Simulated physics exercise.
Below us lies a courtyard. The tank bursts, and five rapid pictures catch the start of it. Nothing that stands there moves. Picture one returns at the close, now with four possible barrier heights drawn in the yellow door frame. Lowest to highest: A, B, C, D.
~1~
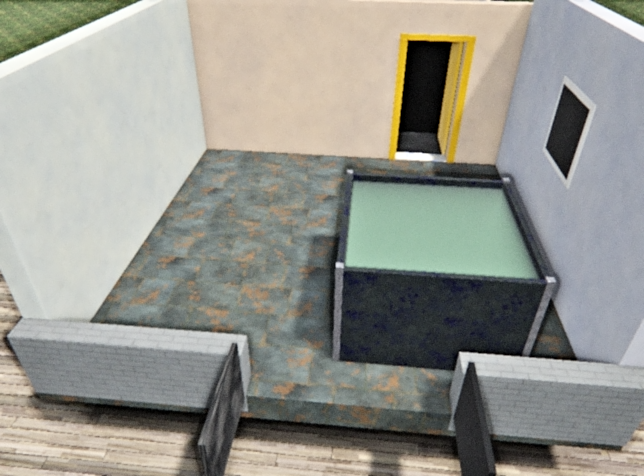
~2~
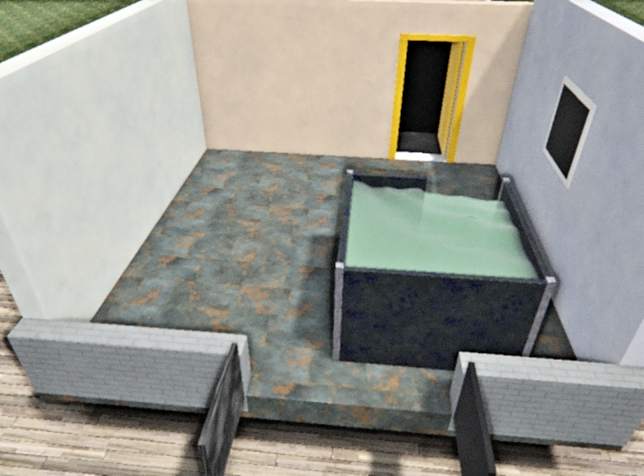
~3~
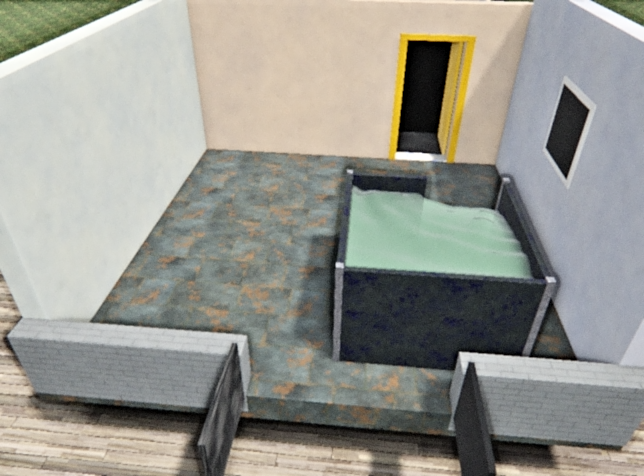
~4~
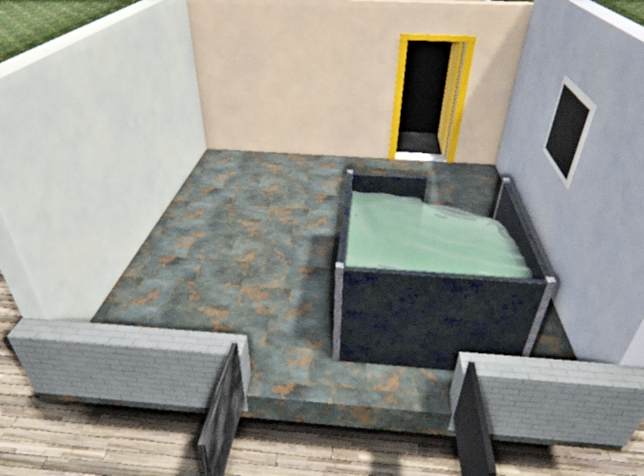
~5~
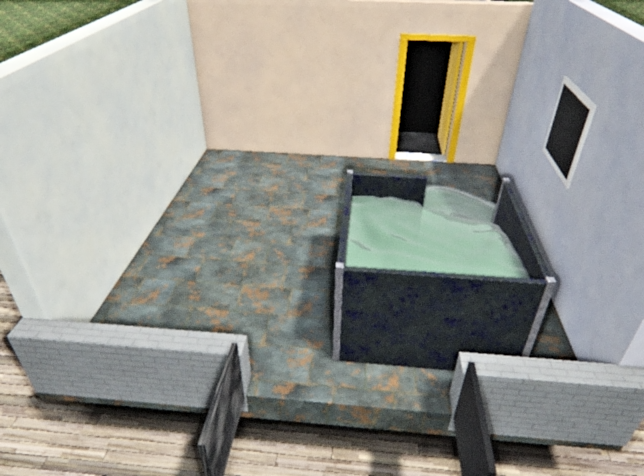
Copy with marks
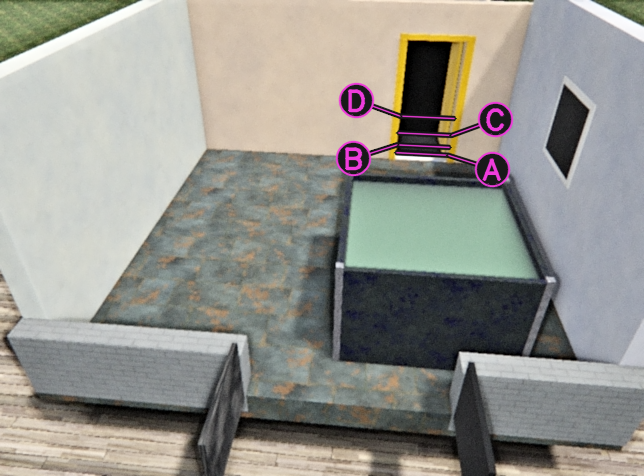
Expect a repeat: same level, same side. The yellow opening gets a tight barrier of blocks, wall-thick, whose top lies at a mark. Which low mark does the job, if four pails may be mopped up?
The limit is C.
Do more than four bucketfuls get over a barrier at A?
Yes.
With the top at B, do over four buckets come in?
Yes, that goes wrong.
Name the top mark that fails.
That would be B.
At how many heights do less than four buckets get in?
Two.
On the marked copy, A at (422, 153); B at (423, 146); C at (424, 134); D at (427, 117); from the bottom up A, B, C, D.
With A, dozens of bucketfuls pour in.
With B, some 15 bucketfuls get in.
With C, a splash gets over, under a bucket.
With D, nothing gets over.
